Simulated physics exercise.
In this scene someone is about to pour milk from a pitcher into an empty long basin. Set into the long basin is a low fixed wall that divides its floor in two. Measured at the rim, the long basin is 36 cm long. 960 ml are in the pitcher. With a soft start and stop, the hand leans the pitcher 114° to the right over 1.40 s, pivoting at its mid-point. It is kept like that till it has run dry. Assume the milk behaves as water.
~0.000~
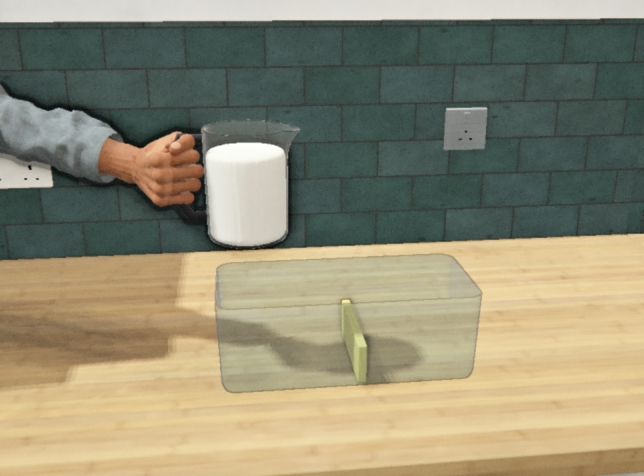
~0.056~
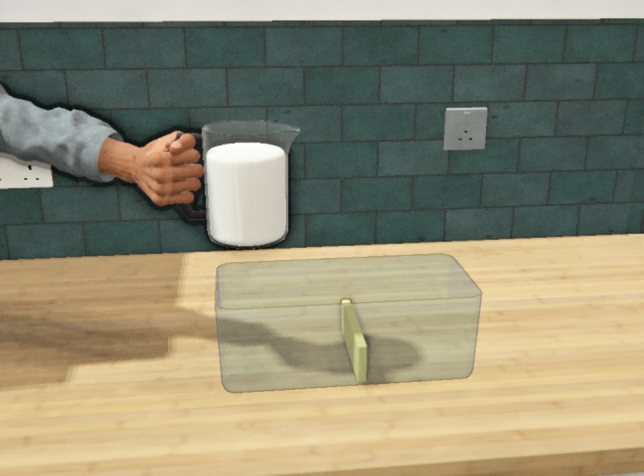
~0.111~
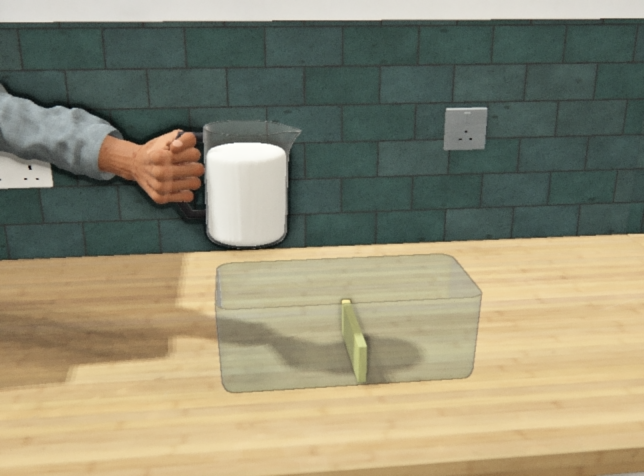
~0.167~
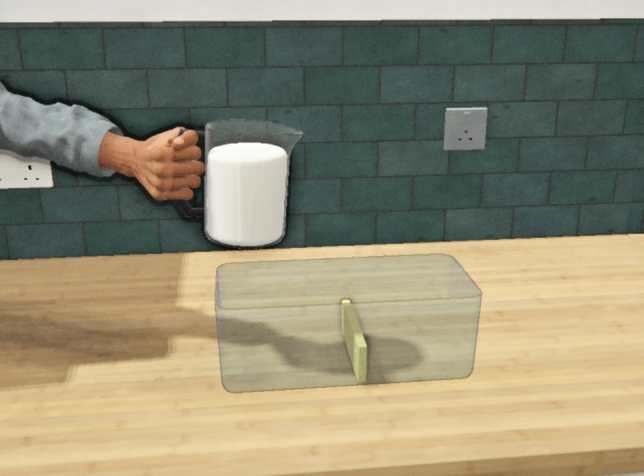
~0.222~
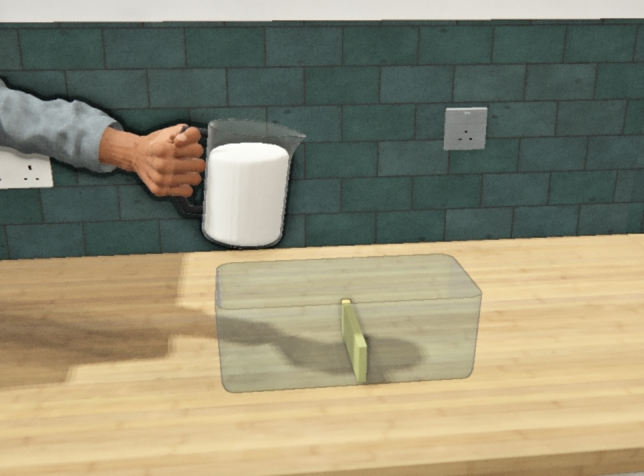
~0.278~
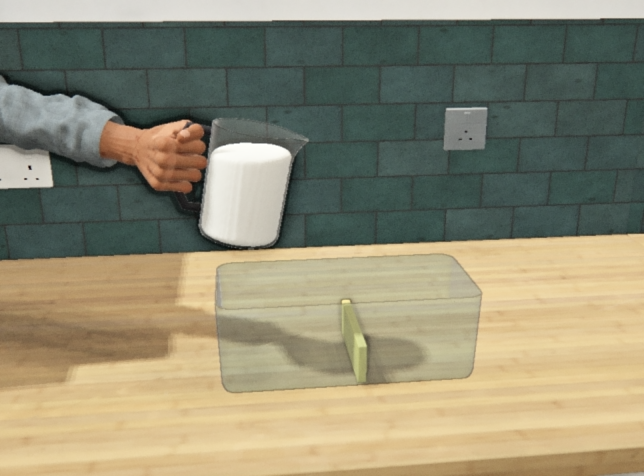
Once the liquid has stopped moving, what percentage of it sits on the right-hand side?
About 60 per cent.
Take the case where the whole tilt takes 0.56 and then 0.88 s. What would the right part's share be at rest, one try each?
The first try gives 30 percent and the second 45 percent.
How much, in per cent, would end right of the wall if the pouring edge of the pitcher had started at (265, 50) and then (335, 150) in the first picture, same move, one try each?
Some 35 and 90 per cent, in that order.
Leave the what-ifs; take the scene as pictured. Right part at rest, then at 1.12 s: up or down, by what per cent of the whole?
It goes higher by about 18 %.
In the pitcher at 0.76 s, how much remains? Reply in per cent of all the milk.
I reckon about 90 in a hundred is still held.
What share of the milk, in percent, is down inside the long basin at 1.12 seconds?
48 per cent or thereabouts.
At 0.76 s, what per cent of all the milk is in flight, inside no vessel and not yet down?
Close to 10 per cent, I'd say.
Then, 0.76 s in, the tilt is 65° and 89 per cent is still to pour, 0 is left of the wall and 1 right of it.
Then, 1.12 s in, the tilt is 103° and 33 per cent is still to pour, 6 is left of the wall and 42 right of it.
Then, 1.49 s in, the tilt is 114° and 1 per cent is still to pour, 37 is left of the wall and 60 right of it.
Then, 1.90 s in, the tilt is 114° and 0 per cent is still to pour, 39 is left of the wall and 60 right of it.
Finally, 39 per cent lies left of the wall, 60 right of it and 1 outside.
